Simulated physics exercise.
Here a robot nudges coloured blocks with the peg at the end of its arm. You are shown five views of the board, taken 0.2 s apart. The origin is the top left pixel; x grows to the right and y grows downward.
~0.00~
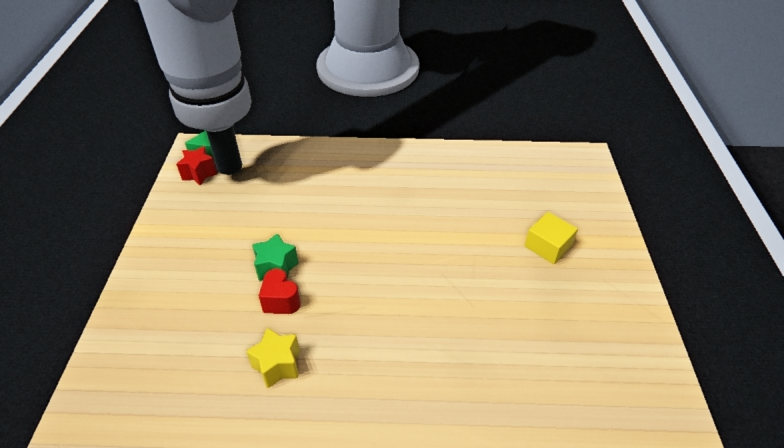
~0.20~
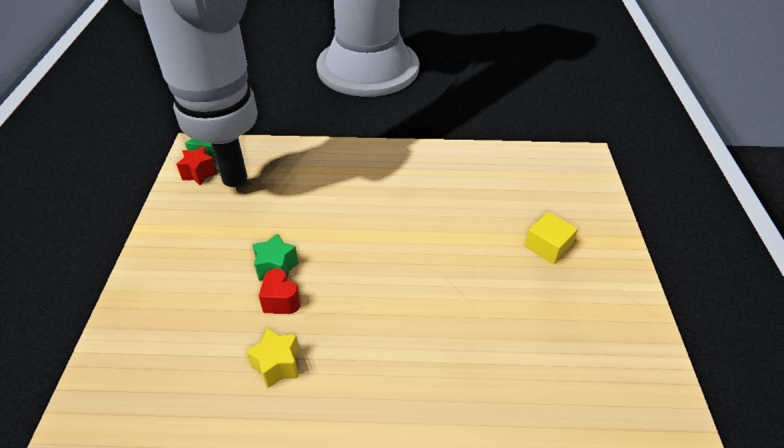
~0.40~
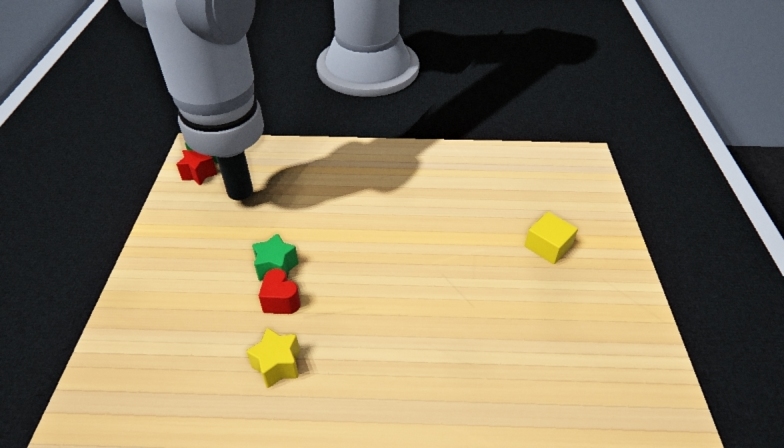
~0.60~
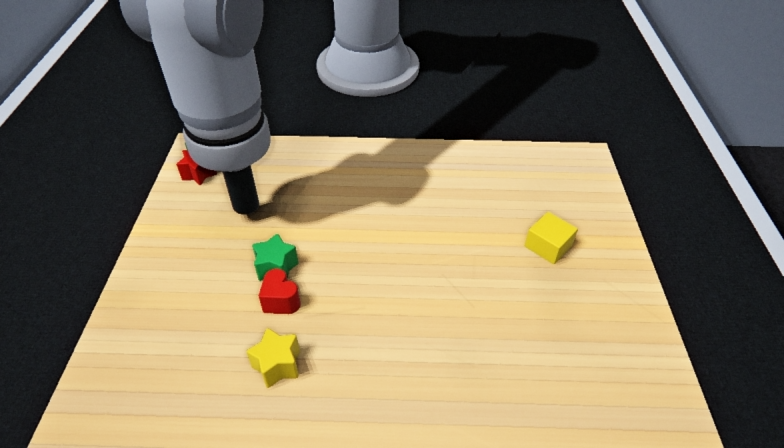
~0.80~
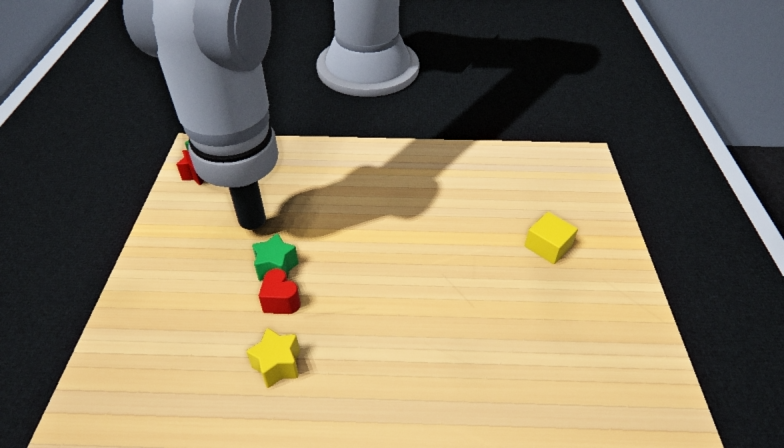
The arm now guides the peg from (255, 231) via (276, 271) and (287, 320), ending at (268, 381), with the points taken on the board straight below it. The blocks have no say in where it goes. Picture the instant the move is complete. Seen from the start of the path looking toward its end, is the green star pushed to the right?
No - that is not the case.
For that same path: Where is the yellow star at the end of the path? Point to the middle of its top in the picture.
Its top face will be centred at roughly (263, 399).
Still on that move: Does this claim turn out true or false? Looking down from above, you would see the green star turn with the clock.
The statement is false.
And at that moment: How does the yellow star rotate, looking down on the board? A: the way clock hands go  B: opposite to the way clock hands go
I choose A.
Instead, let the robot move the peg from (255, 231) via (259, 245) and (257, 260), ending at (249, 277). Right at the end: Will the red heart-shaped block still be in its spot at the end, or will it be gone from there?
At the end of the path, the red heart-shaped block has moved off its old spot.
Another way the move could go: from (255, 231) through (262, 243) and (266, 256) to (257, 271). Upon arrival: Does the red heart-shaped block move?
Yes, that is how it ends up.
On the path given first. One third of the way, peg at (274, 262); green star at (289, 273); red heart-shaped block at (281, 306), turned 20° clockwise.
Two thirds of the way, peg at (285, 312); green star at (316, 308), turned 50° anticlockwise; yellow star at (268, 369), turned 40° clockwise; red heart-shaped block at (306, 345), turned 85° clockwise.
At the end, peg at (265, 373); green star at (317, 310), turned 60° anticlockwise; yellow star at (263, 399), turned 50° clockwise; red heart-shaped block at (307, 346), turned 85° clockwise.
